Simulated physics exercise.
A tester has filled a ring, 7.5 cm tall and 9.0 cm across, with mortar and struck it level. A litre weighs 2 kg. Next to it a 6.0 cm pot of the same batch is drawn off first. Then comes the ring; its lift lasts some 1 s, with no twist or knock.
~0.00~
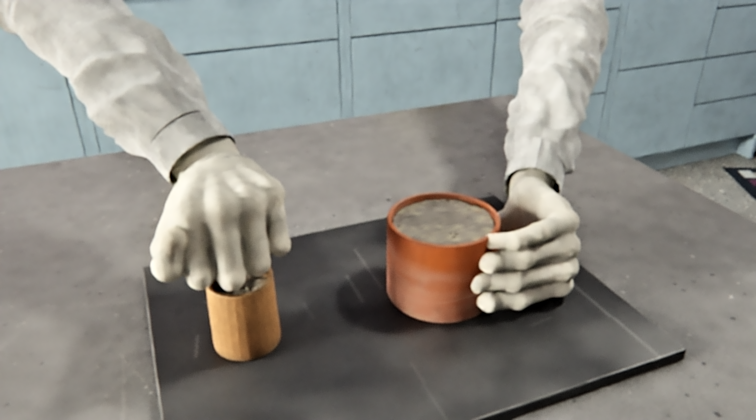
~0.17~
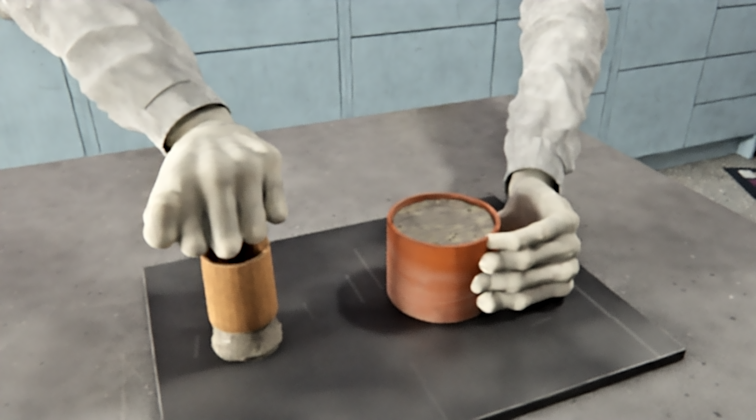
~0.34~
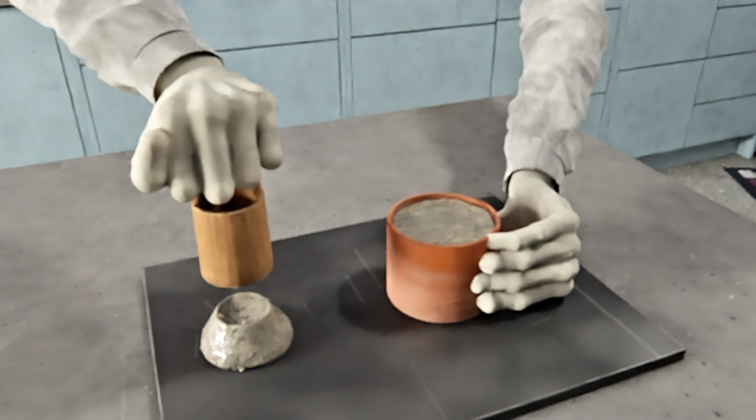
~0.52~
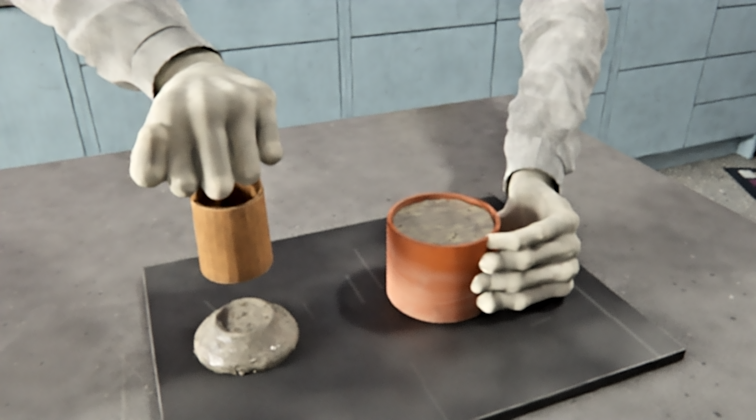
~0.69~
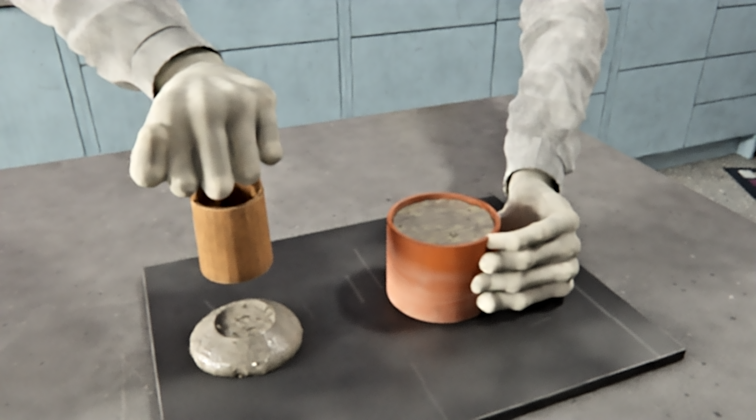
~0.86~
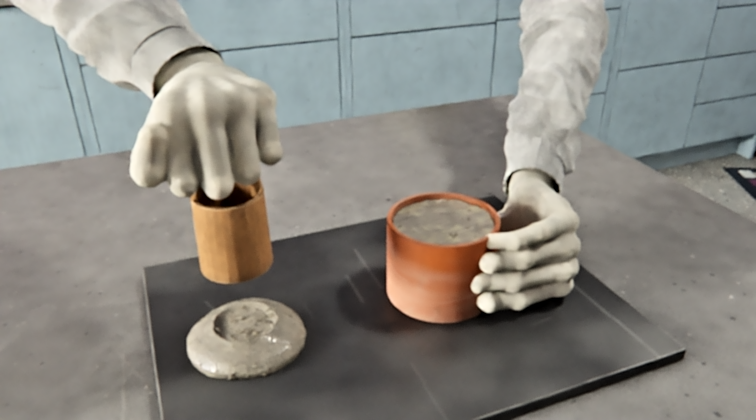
A gloved hand lifting a small wooden cylinder off wet grey mortar, which slumps and spreads, while another hand steadies a reddish-brown ring.
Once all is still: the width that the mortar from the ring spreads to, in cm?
It comes to near 22.0 cm.
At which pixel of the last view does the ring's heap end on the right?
Around (562, 311).
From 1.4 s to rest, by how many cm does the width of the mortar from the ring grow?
About 7.0 cm.
After 1.1 s, the ring is up 1.6 cm; the mortar has come down 0.3 cm to 7.2 cm and is 10 cm wide.
After 1.4 s, the ring is up 5.2 cm; the mortar has come down 3.3 cm to 4.2 cm and is 15 cm wide.
After 1.6 s, the ring is up 7.5 cm; the mortar has come down 4.4 cm to 3.1 cm and is 17 cm wide.
After 1.9 s, the ring is clear; the mortar has come down 4.8 cm to 2.7 cm and is 18 cm wide.
After 5.6 s, at rest, the ring is clear; the mortar has come down 5.4 cm to 2.1 cm and is 22 cm wide.
